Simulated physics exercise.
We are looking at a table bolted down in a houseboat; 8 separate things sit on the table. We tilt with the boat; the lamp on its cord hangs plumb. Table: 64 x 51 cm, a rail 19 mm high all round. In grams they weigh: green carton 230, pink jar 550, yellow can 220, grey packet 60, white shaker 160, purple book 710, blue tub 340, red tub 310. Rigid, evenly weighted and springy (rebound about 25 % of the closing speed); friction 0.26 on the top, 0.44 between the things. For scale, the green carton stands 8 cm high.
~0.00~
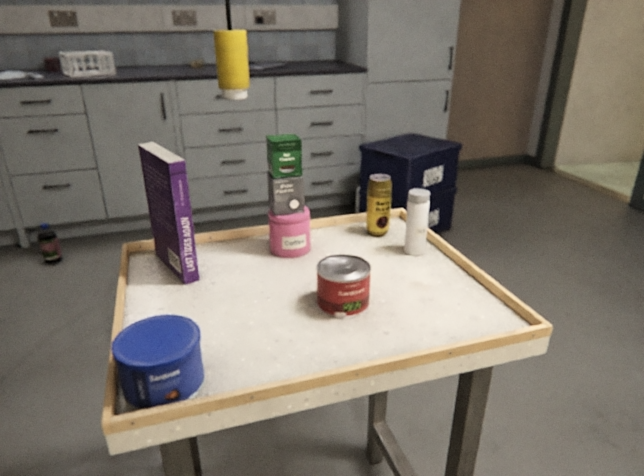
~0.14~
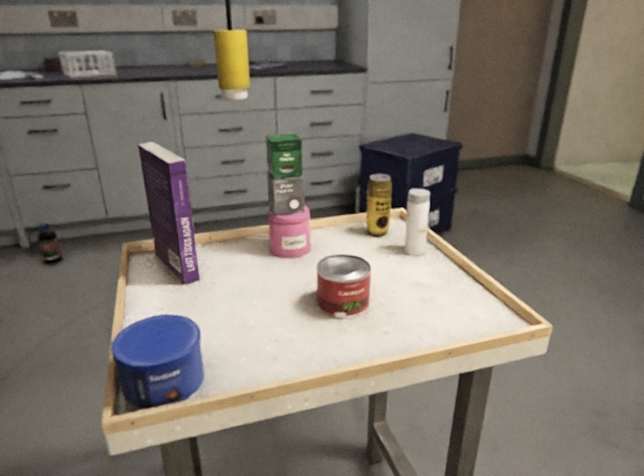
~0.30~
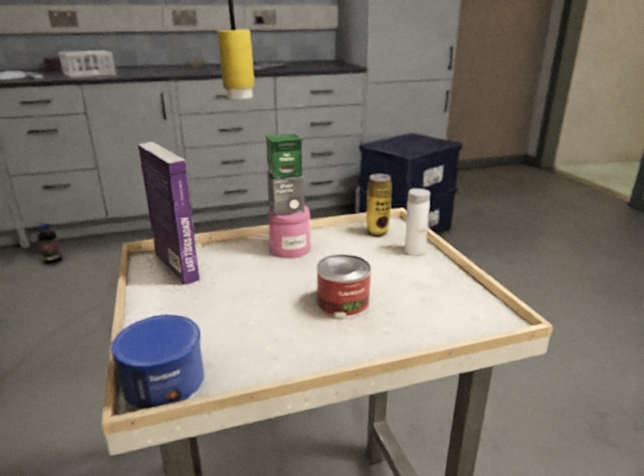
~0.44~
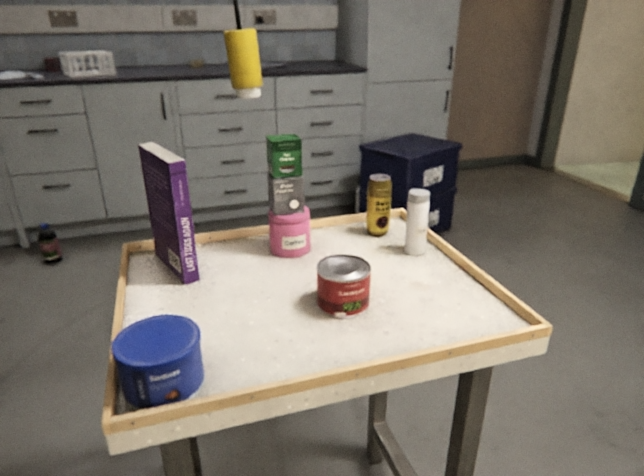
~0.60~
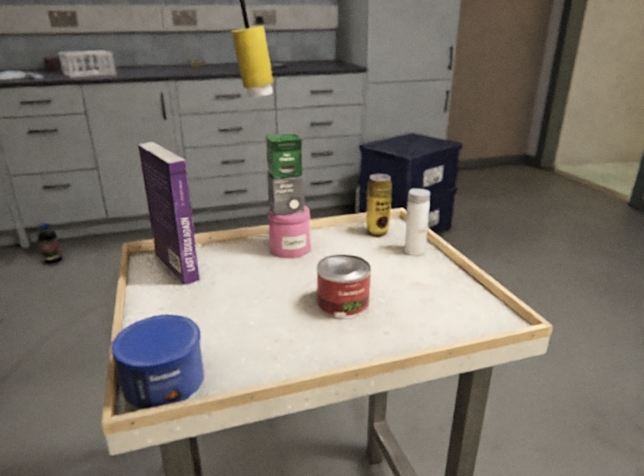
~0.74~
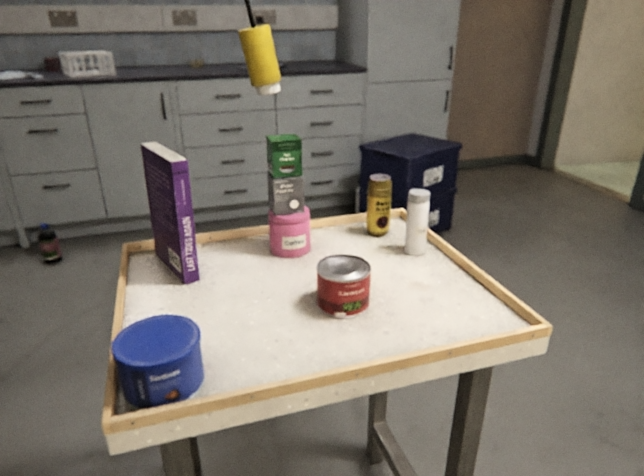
A yellow cylinder hanging on a cord above a pale, wood-rimmed table drifts slightly right and tilts, its lower end swinging rightward, in a grey-cabineted room seen from slightly above. A purple book stands left behind a blue tub, with a red tub central, a green carton over a grey packet and pink jar behind, and a yellow can and white shaker right. Everything on the table stays still, and the view holds steady.
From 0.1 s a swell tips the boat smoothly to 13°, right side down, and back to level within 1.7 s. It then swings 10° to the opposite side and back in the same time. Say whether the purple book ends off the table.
The purple book is still on the table.
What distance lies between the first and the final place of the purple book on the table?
About 13 cm.
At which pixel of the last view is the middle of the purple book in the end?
Near (214, 244).
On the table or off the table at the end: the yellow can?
The yellow can finishes off the table.
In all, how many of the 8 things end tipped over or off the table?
4 of them.
By 1.24 s, boat heeled 10°, right side down; purple book on its side near (237, 219); green carton rocked 37° off its seat; grey packet rocked 12° off its seat.
By 1.64 s, boat heeled 1°, right side down; purple book rocked 65° off its seat near (242, 221); green carton on its side; grey packet on its side.
By 2.14 s, boat heeled 3°, left side down; yellow can now off the table; purple book rocked 63° off its seat near (241, 221); green carton on its side.
By 3.04 s, boat heeled 6°, left side down; purple book on its side near (216, 243); green carton on its side; grey packet on its side.
When it is over (4.0 s), off the table, yellow can; lying over on the table, green carton, grey packet and purple book; the other 4 within 5 cm of the start. In the last view, purple book near (214, 244).
